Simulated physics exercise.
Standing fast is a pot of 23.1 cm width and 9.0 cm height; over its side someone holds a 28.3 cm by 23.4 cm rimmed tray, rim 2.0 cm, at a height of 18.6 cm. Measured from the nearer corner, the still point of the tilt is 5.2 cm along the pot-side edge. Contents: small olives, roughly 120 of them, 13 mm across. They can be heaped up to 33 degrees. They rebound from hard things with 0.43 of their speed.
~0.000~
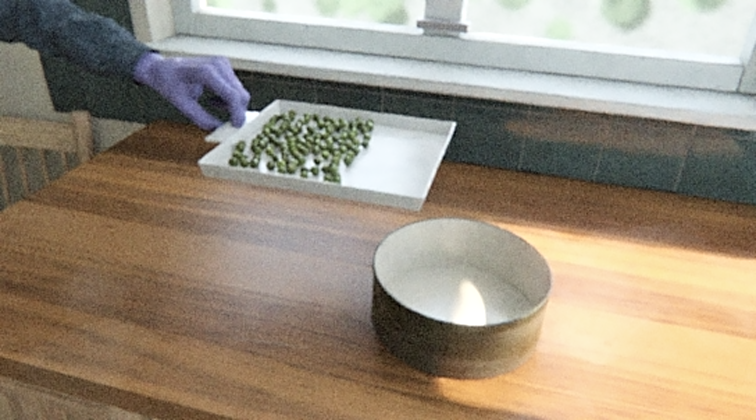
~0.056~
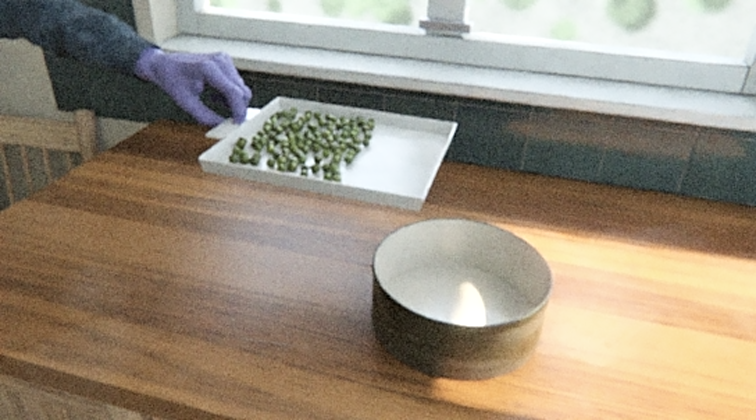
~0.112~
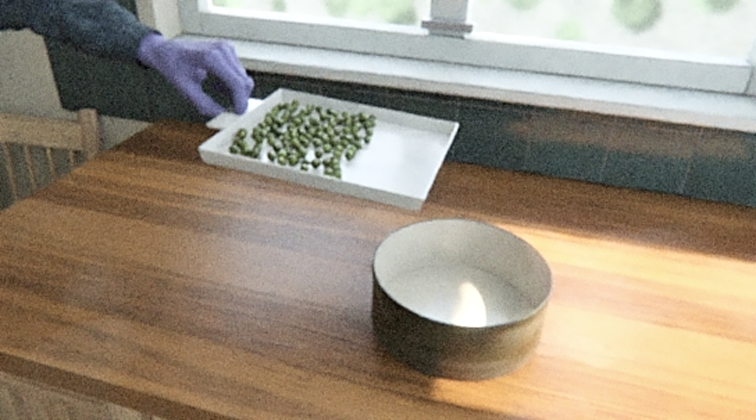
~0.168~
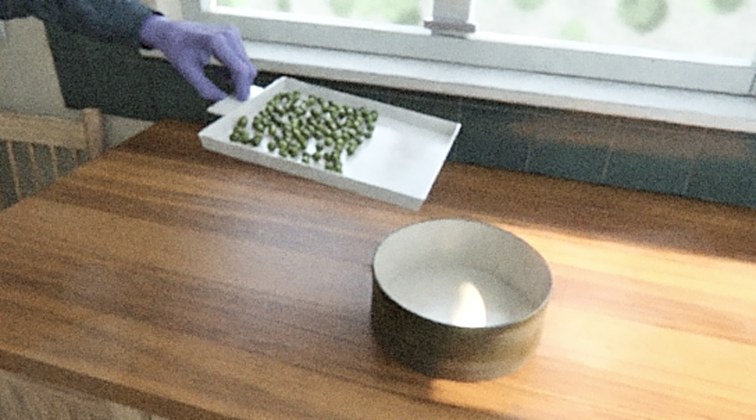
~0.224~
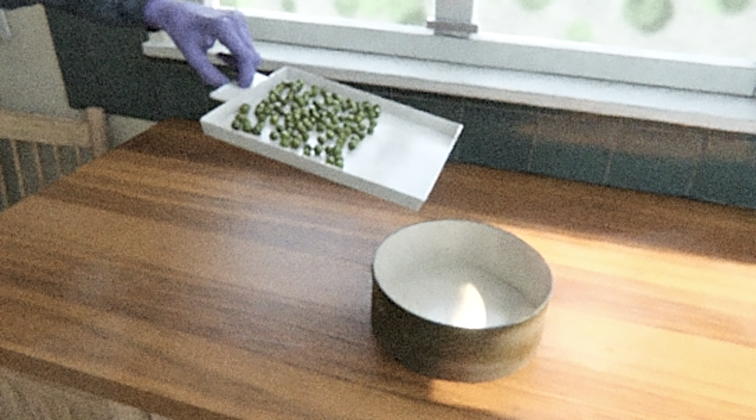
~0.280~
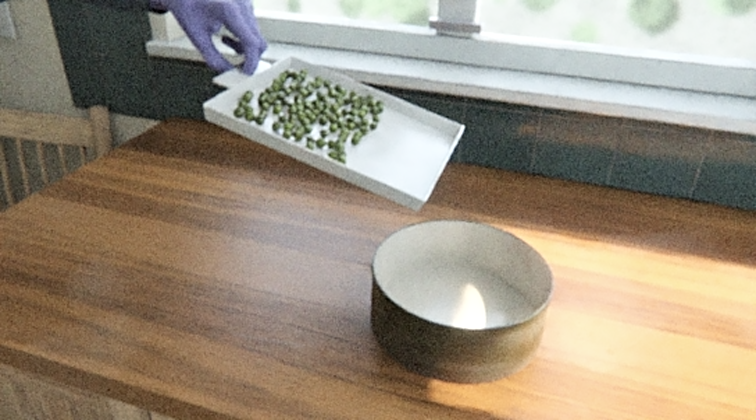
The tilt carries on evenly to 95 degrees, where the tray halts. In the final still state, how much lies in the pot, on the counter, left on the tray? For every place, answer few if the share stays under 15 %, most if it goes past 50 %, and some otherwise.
Shares - pot: Most; counter: Some; left on the tray: Few.
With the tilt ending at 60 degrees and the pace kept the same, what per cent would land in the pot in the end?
Near 10 %, then.
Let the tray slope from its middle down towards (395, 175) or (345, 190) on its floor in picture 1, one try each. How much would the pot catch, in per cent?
About 100 per cent on the first try and 35 per cent on the second.
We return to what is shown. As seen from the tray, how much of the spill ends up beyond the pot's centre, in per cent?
I reckon around 60 per cent.
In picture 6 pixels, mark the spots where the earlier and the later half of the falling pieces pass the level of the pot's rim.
First near (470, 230), later near (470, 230).
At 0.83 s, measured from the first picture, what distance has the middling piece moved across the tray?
It has moved some 17 cm from its start.
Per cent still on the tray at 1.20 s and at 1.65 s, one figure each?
Around 85 first, about 25 after.
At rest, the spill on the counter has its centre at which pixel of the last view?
The middle of the spill sits at roughly (489, 250).
After 0.83 s, tilt 53 degrees; the tray holds 100 %, the pot 0 %.
After 1.20 s, tilt 78 degrees; the tray holds 85 %, the pot 10 %.
After 1.65 s, tilt 95 degrees; the tray holds 25 %, the pot 20 %.
In the end, at 2.6 s, pot 60 %, counter 40 %, tray 0 %.
